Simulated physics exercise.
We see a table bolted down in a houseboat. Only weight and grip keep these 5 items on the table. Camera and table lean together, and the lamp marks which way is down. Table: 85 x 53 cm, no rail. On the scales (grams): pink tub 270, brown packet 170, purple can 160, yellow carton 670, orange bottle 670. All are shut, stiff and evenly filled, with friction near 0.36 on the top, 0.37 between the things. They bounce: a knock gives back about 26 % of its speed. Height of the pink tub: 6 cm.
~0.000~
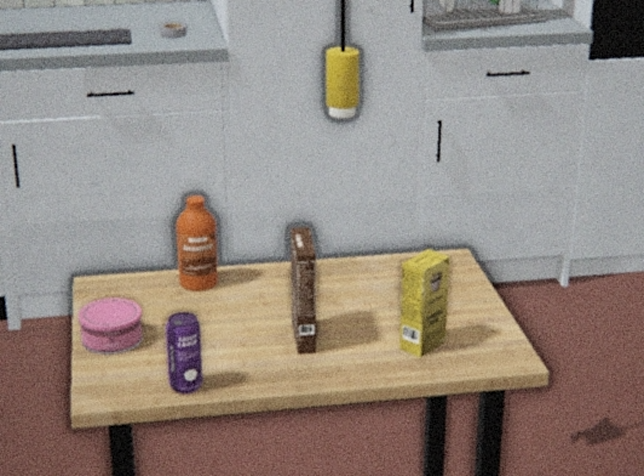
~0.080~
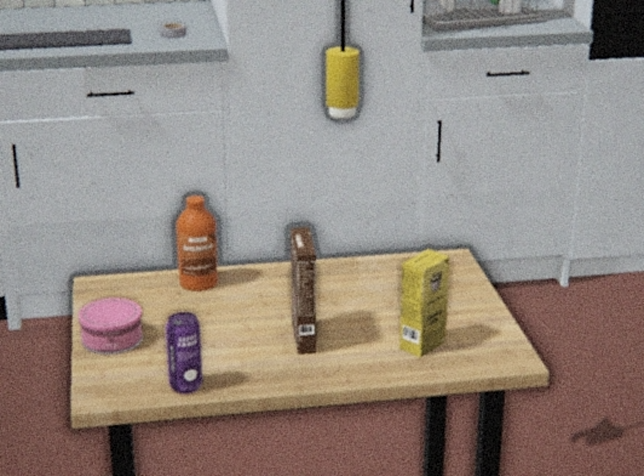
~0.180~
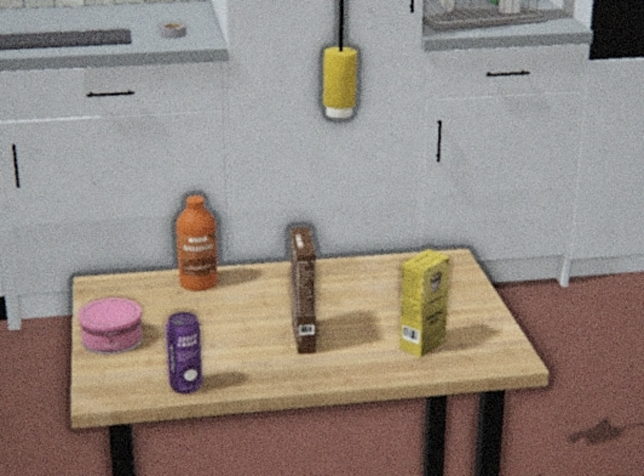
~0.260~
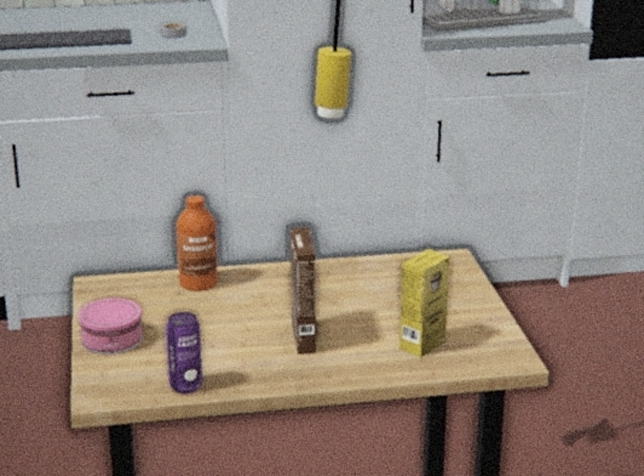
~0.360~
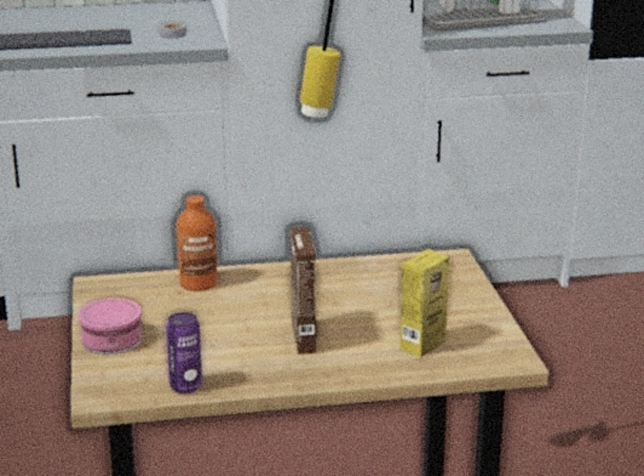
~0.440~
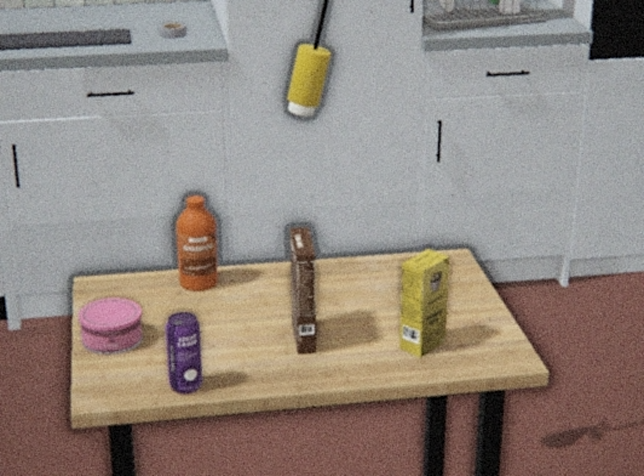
A table holding five closed containers stays still while a hanging yellow cylinder swings left.
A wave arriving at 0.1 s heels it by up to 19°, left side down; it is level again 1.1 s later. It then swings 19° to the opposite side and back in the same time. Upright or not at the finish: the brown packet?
The brown packet topples.
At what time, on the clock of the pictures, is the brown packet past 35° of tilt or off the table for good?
Near 0.7 s.
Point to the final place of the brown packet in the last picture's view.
Near (202, 336).
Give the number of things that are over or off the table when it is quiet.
In all, 1.
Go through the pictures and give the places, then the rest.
In the first frame, boat level; brown packet (303, 291); pink tub (111, 326).
In the second frame, boat level; yellow carton (425, 303); orange bottle (197, 242).
In the third frame, boat heeled 1°, left side down; pink tub (111, 326); purple can (184, 354).
In the fourth frame, boat heeled 4°, left side down; yellow carton (425, 303); orange bottle (197, 242).
In the fifth frame, boat heeled 9°, left side down; pink tub (111, 326); purple can (184, 353).
In the sixth frame, boat heeled 13°, left side down; brown packet (303, 290); yellow carton (425, 303).
Around 0.74 s, boat heeled 18°, left side down; brown packet tipped 36° against what carries it near (269, 296).
Around 0.84 s, boat heeled 14°, left side down; brown packet on its side near (233, 328).
Around 0.94 s, boat heeled 9°, left side down; brown packet on its side near (213, 331).
Around 1.14 s, boat level; brown packet on its side near (202, 336).
Finally (2.8 s), on their side or leaning hard on the table, brown packet; the other 4 still in place (within 5 cm). Final places as that camera would see them, brown packet near (202, 336).
